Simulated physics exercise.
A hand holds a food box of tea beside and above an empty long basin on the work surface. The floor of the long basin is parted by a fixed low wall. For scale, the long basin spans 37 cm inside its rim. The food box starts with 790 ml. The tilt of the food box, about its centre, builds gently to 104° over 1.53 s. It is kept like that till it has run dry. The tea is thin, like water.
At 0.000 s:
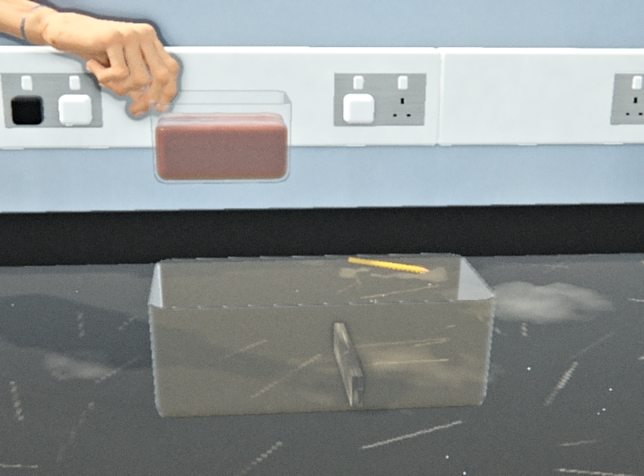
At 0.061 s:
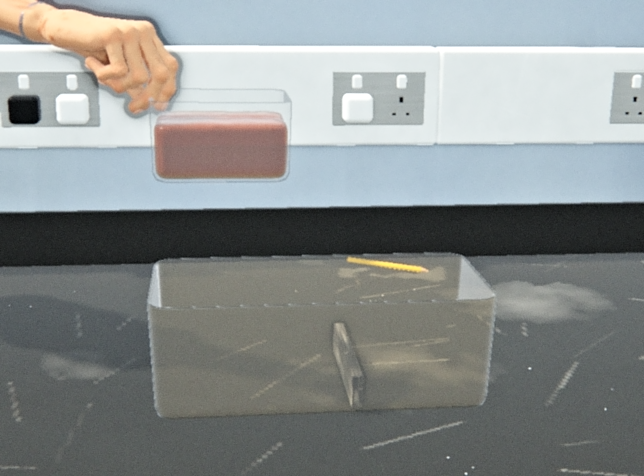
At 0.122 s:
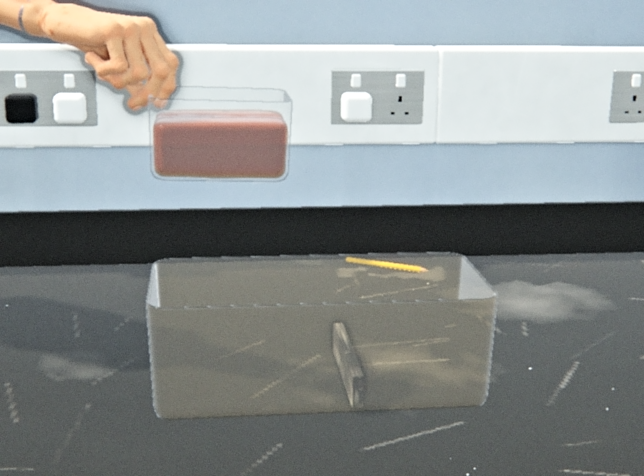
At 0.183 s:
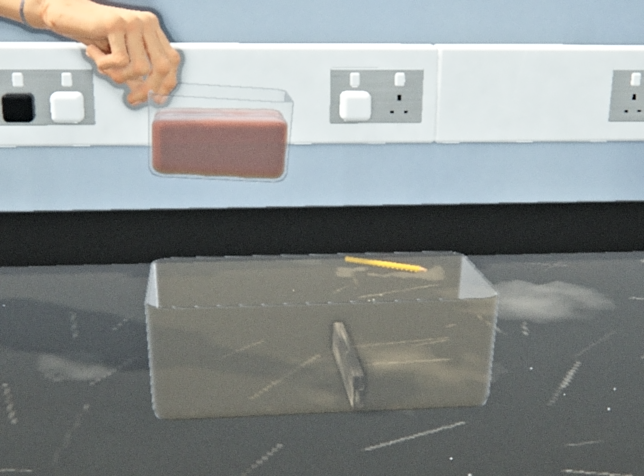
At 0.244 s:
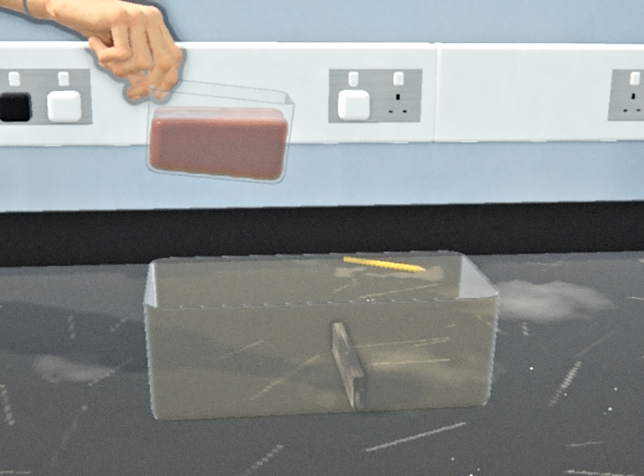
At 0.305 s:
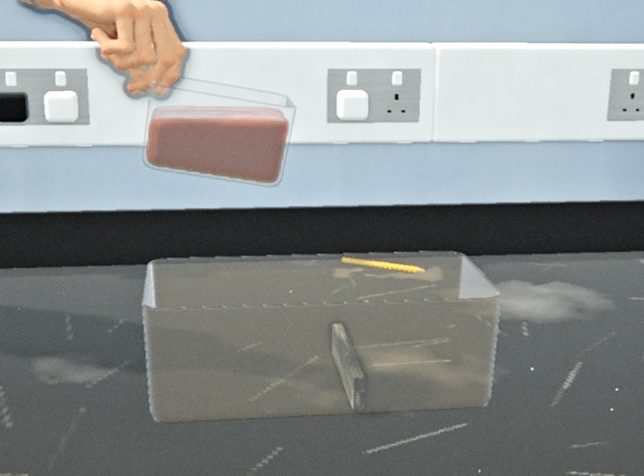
A hand slowly tilts a clear box of reddish-brown tea rightward above an empty long basin.
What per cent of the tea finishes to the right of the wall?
About 59 per cent.
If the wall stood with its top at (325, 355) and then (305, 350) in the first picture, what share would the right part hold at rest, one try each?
First 70, then 85 per cent.
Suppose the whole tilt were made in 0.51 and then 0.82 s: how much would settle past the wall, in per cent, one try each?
First 35, then 55 per cent.
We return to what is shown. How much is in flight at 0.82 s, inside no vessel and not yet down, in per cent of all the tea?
Some 26 per cent.
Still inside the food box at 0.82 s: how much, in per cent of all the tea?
About 66 per cent.
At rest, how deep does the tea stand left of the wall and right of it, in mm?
Left about 10 mm, right about 22 mm.
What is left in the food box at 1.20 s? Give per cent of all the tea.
Some 16 per cent.
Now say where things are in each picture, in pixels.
In the first frame, it leans 0°; its right rim is at (287, 99); the tea meets the walls at (156, 120) and (285, 120); the long basin's rim runs from (154, 284) to (478, 277); the wall's top is at (347, 349).
In the second frame, it leans 0°; its right rim is at (287, 98); the tea meets the walls at (155, 118) and (285, 119).
In the third frame, it leans 2°; its right rim is at (288, 98); the tea meets the walls at (155, 117) and (284, 117).
In the fourth frame, it leans 4°; its right rim is at (289, 98); the tea meets the walls at (154, 115) and (285, 116).
In the fifth frame, it leans 6°; its right rim is at (290, 100); the tea meets the walls at (152, 114) and (286, 115).
In the sixth frame, it leans 10°; its right rim is at (291, 104); the tea meets the walls at (151, 113) and (286, 115).
After 0.82 s the tilt is 58° and 67 per cent is still to pour, 3 is left of the wall and 4 right of it.
After 1.20 s the tilt is 93° and 16 per cent is still to pour, 15 is left of the wall and 58 right of it.
After 1.60 s the tilt is 104° and 1 per cent is still to pour, 37 is left of the wall and 59 right of it.
After 2.03 s the tilt is 104° and 0 per cent is still to pour, 40 is left of the wall and 59 right of it.
In the end 40 per cent lies left of the wall, 59 right of it and 1 outside.
